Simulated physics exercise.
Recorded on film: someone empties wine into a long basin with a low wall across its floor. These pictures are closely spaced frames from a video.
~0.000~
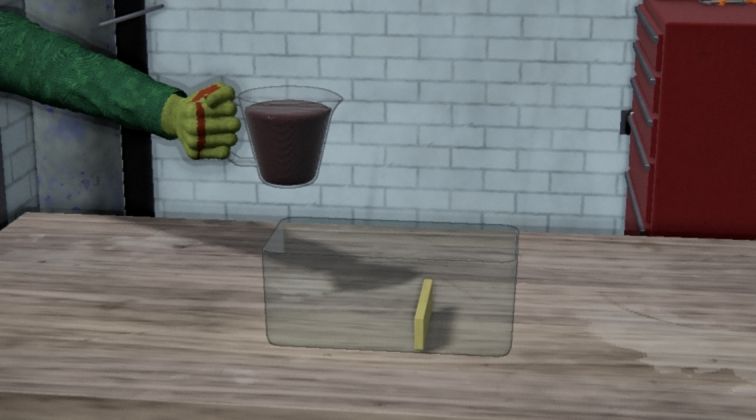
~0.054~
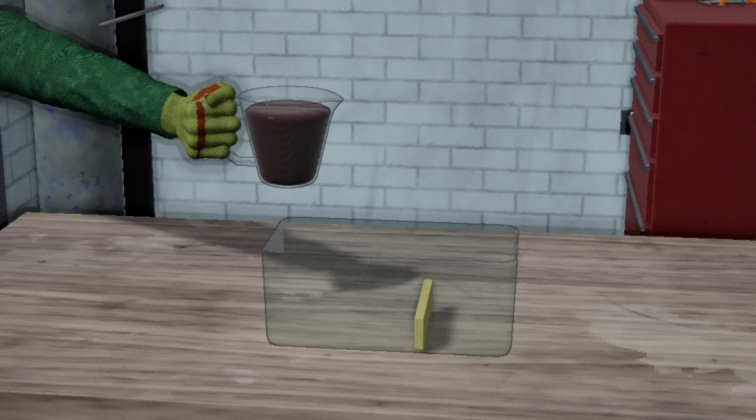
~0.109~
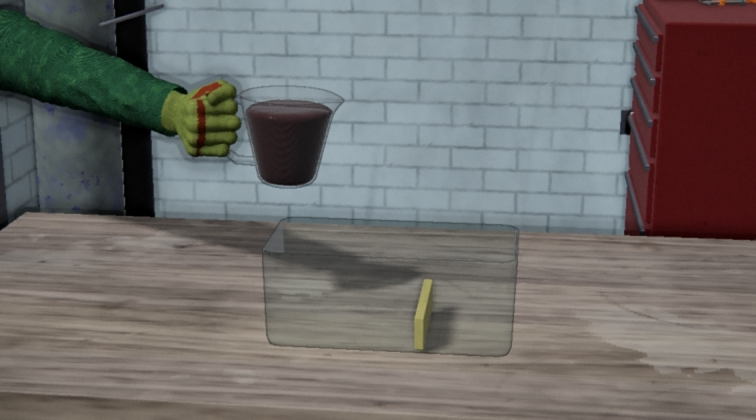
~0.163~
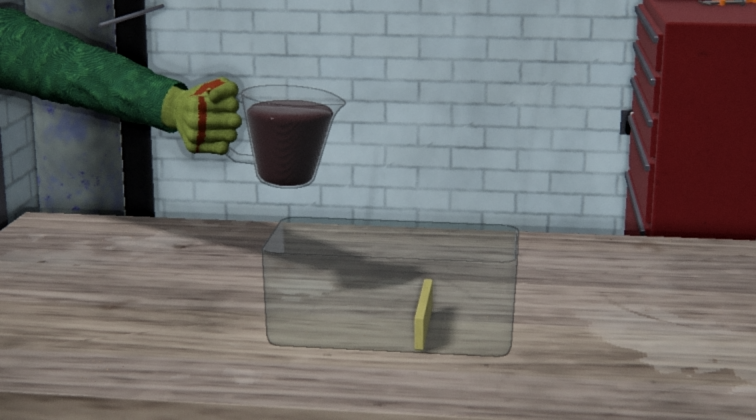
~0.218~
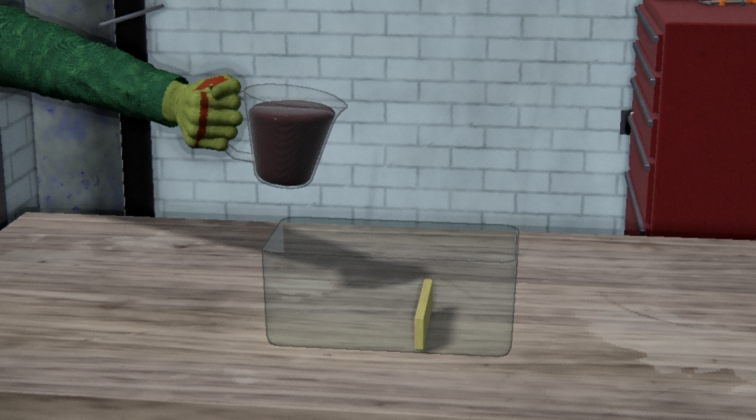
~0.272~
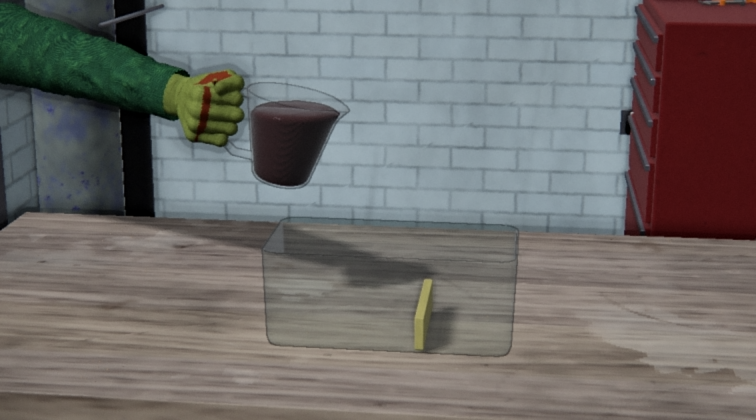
At the start, a yellow-green gloved hand in a green sleeve holds a clear jug of dark red wine upright above a long, empty transparent basin with a low yellow wall across its floor. The hand then gradually tilts the jug slightly to the right, while the basin stays still.
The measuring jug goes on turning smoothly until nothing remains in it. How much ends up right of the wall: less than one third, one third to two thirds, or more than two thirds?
Less than one third.
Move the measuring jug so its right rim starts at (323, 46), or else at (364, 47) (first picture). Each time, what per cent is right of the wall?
Near 5 per cent for the first start, near 65 per cent for the second.
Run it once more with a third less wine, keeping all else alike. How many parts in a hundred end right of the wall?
It should come out close to 10 per cent.
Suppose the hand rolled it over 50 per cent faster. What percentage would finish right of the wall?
I'd say roughly 5 in every hundred ends up there.
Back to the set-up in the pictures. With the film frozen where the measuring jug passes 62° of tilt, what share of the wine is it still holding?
About 70 per cent.
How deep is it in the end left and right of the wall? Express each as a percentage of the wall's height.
The left side sits at 50 per cent and the right side at 10.
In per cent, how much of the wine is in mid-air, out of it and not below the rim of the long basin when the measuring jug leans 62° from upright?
Somewhere around 20 per cent of it.
A moment on, the measuring jug is tipped part way and 70 per cent is still to pour, 10 is left of the wall and 0 right of it.
Next, the measuring jug is tipped on its side and 15 per cent is still to pour, 68 is left of the wall and 3 right of it.
Then the measuring jug is tipped right over and 0 per cent is still to pour, 92 is left of the wall and 6 right of it.
Later the measuring jug is tipped right over and 0 per cent is still to pour, 92 is left of the wall and 7 right of it.
In the end 92 per cent lies left of the wall, 7 right of it and 1 outside.
